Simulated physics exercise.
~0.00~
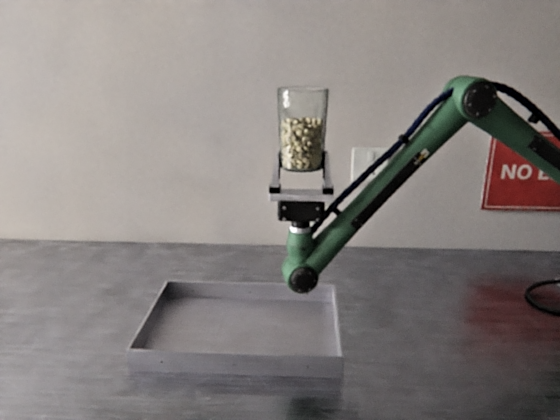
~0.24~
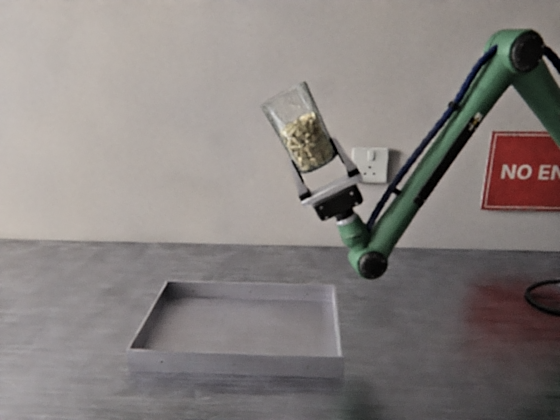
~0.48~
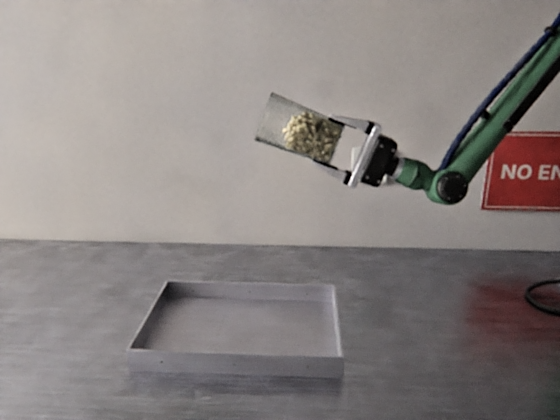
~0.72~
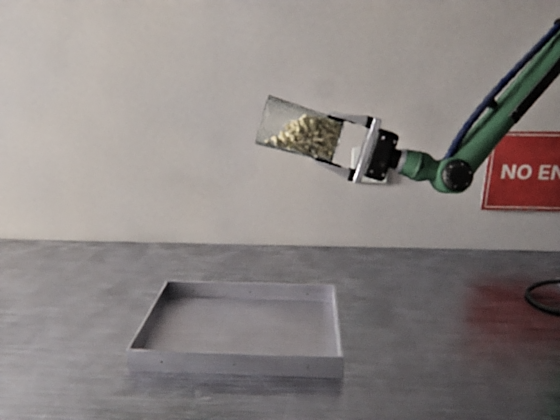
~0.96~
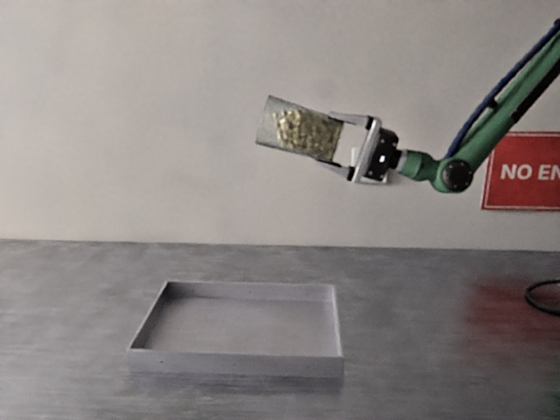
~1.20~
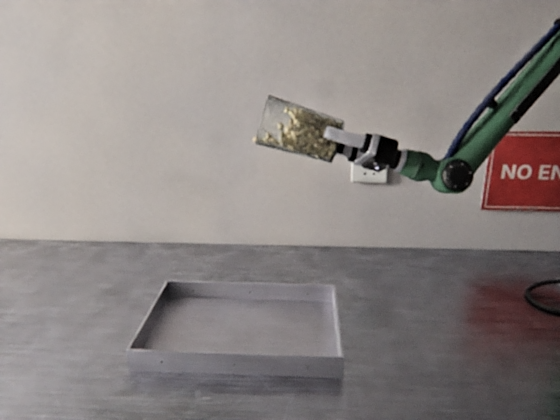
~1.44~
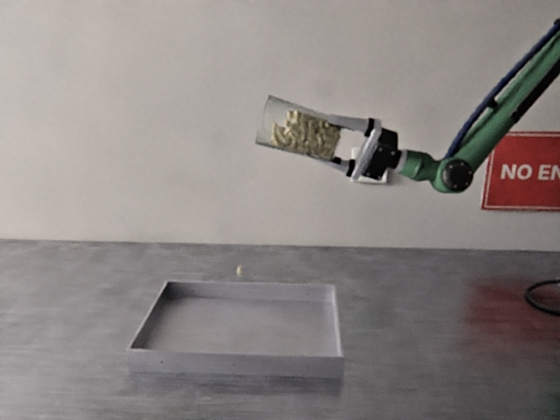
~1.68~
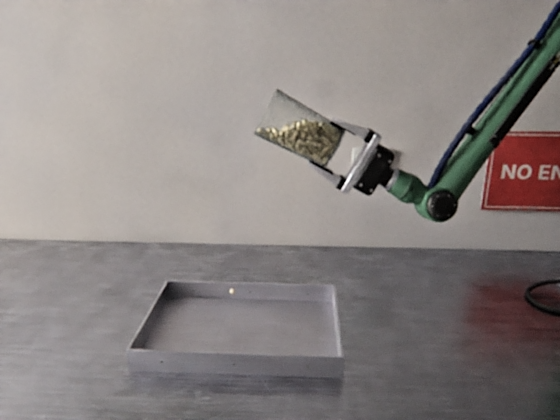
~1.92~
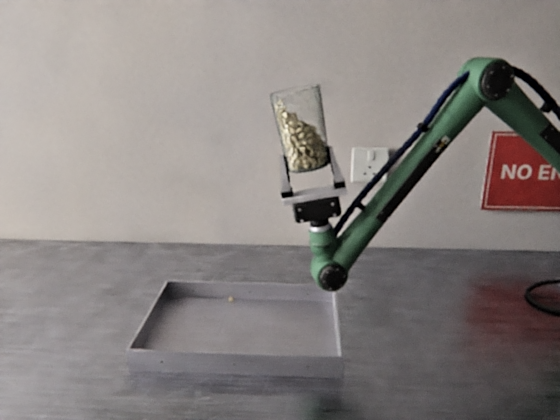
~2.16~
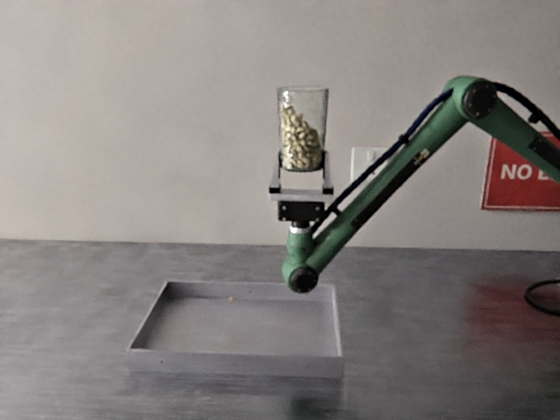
A green robot arm tipped a clear cup of pale dried beans onto its side above a shallow grey tray, rolled it around, then stood it upright again, with just one bean dropping into the tray and the rest staying inside.
